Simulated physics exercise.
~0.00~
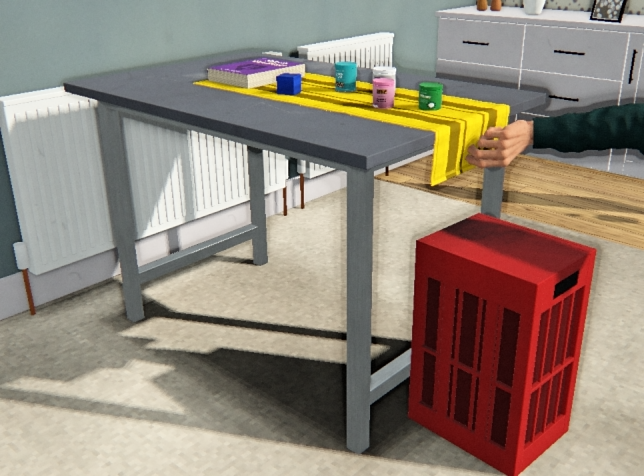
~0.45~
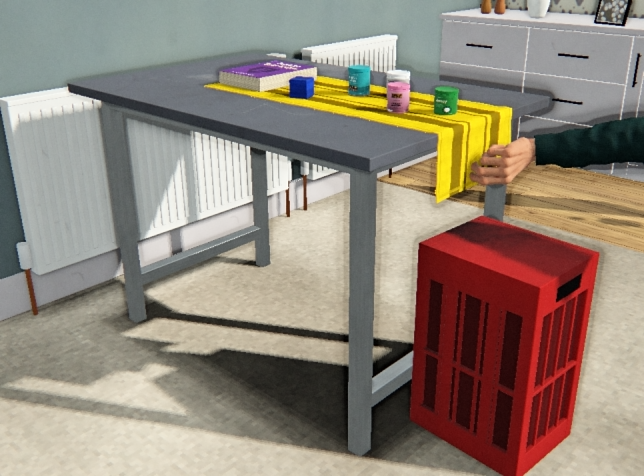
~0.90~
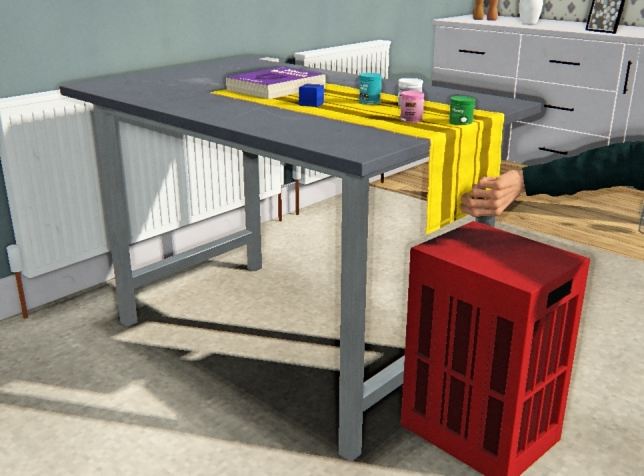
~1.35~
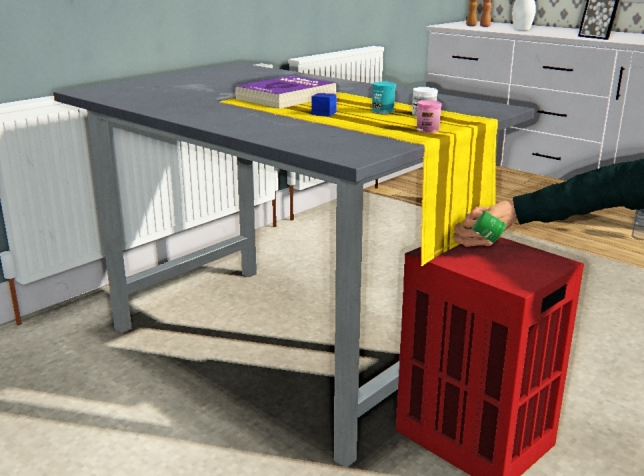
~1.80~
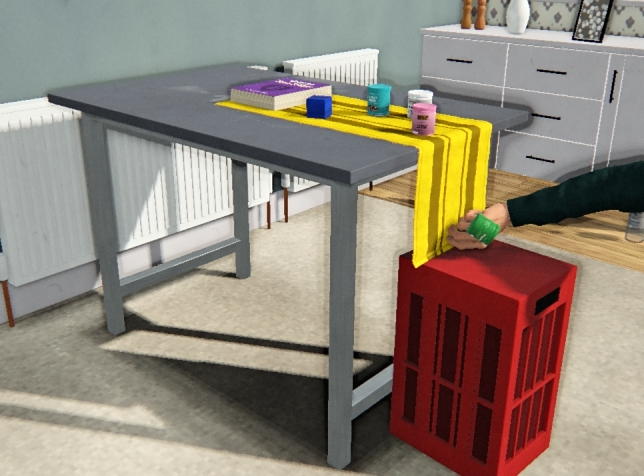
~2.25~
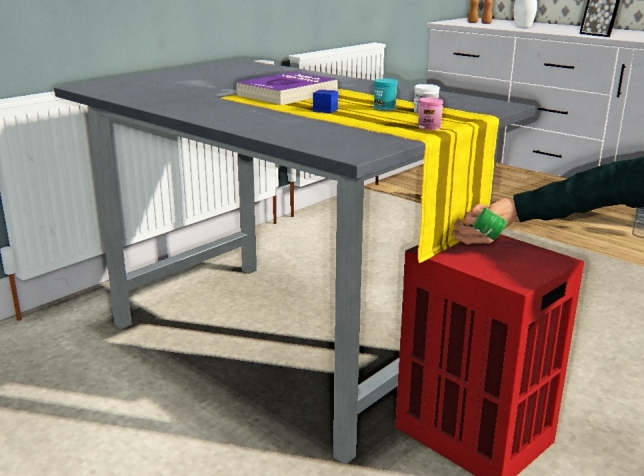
A yellow striped scarf runs over the near right end of a grey table in a bright room, seen from slightly above by a gently swaying camera, with white radiators behind and a red crate standing below the hanging edge. On it ride a purple book, a blue cube, a turquoise can, a white pot, a pink pot and a green pot. A dark-sleeved hand at the right draws the scarf downward, and everything slides towards the edge. The green pot goes over and comes down beside the hand. The hem reaches the crate and the hand stays there, the other things still on the table.
